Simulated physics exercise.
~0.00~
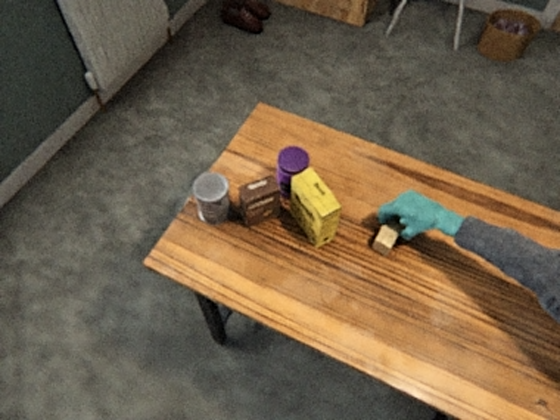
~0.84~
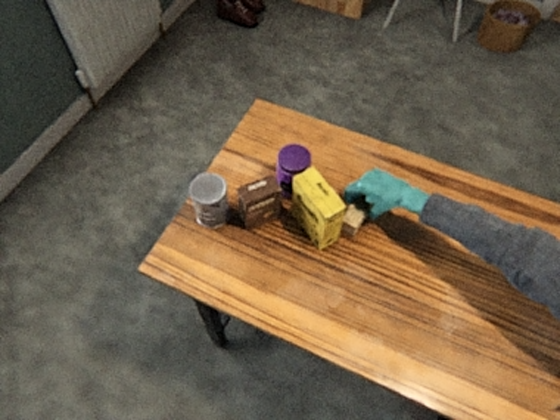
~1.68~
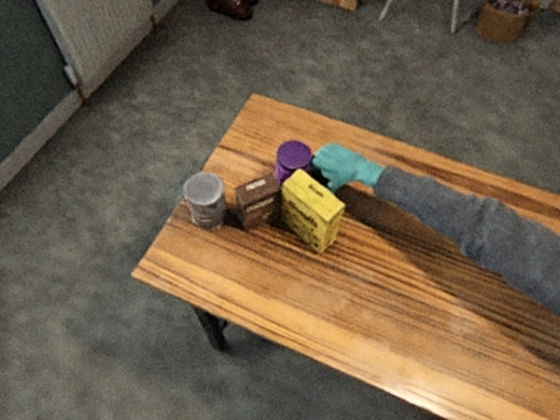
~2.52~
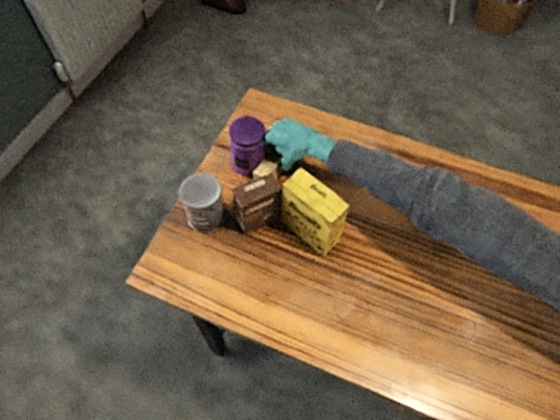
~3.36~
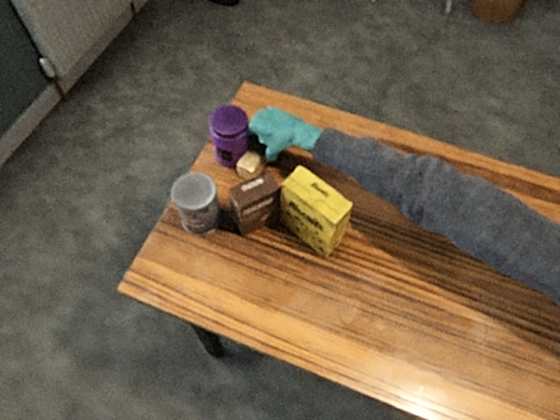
We see a gloved hand slide a small block leftward across a wooden table, barely shifting the yellow packet, then pushing the purple jar left and away toward the table's far edge; the jar ends upright, with the brown packet, grey tin and yellow packet still standing nearby.
